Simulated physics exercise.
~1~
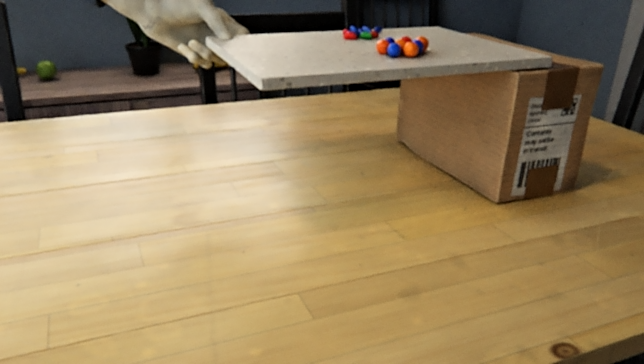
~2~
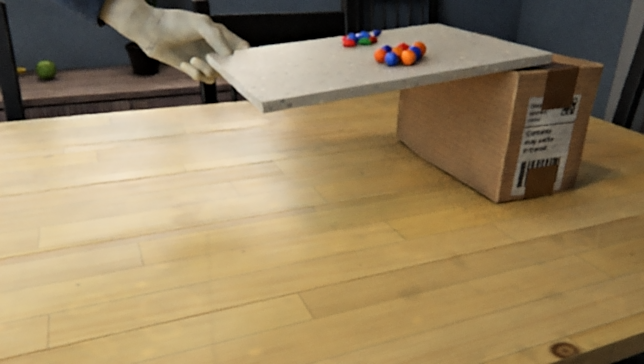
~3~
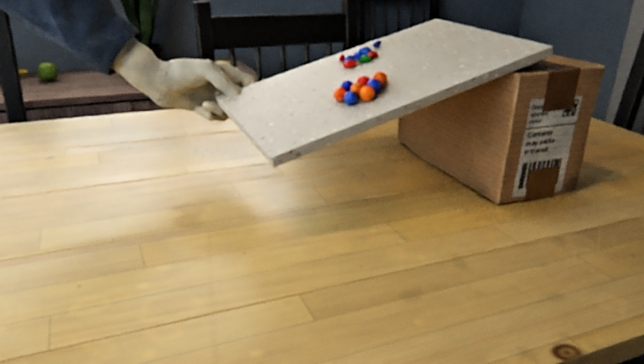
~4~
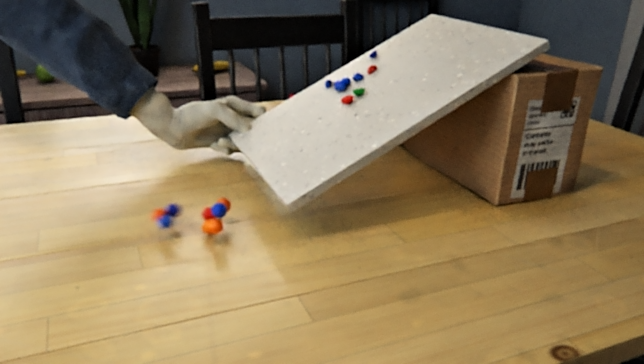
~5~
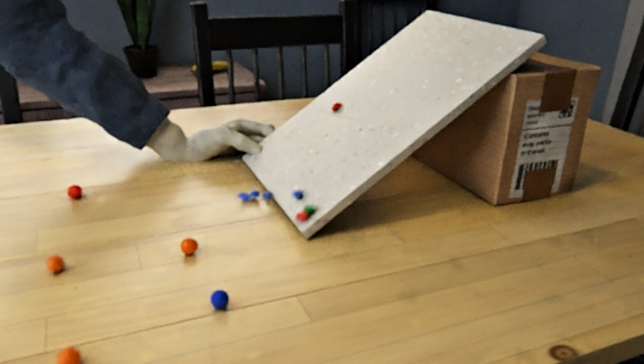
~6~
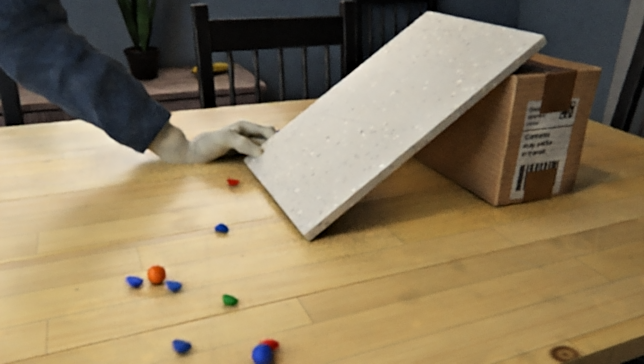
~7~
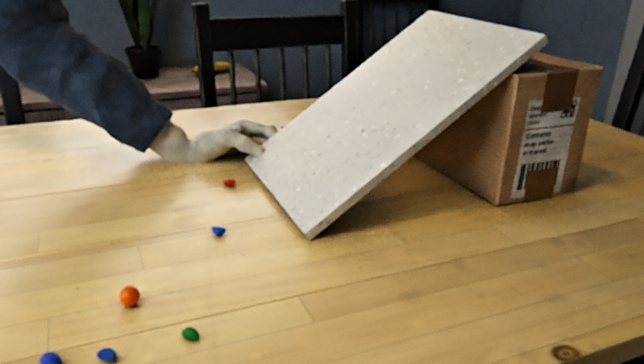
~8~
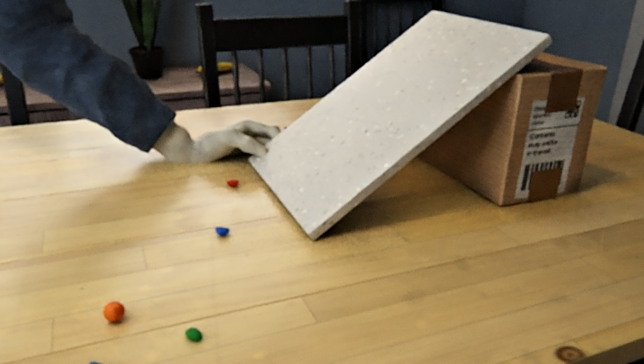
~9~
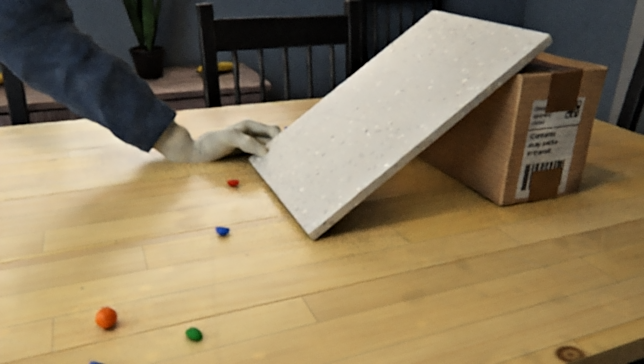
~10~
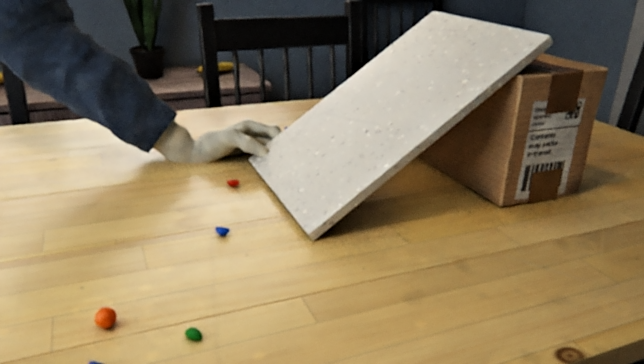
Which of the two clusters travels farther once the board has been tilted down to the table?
The front cluster of orange, red and blue balls goes farther, with most of it rolling out of view. Several of the smaller pieces from the back cluster stop closer to the board.
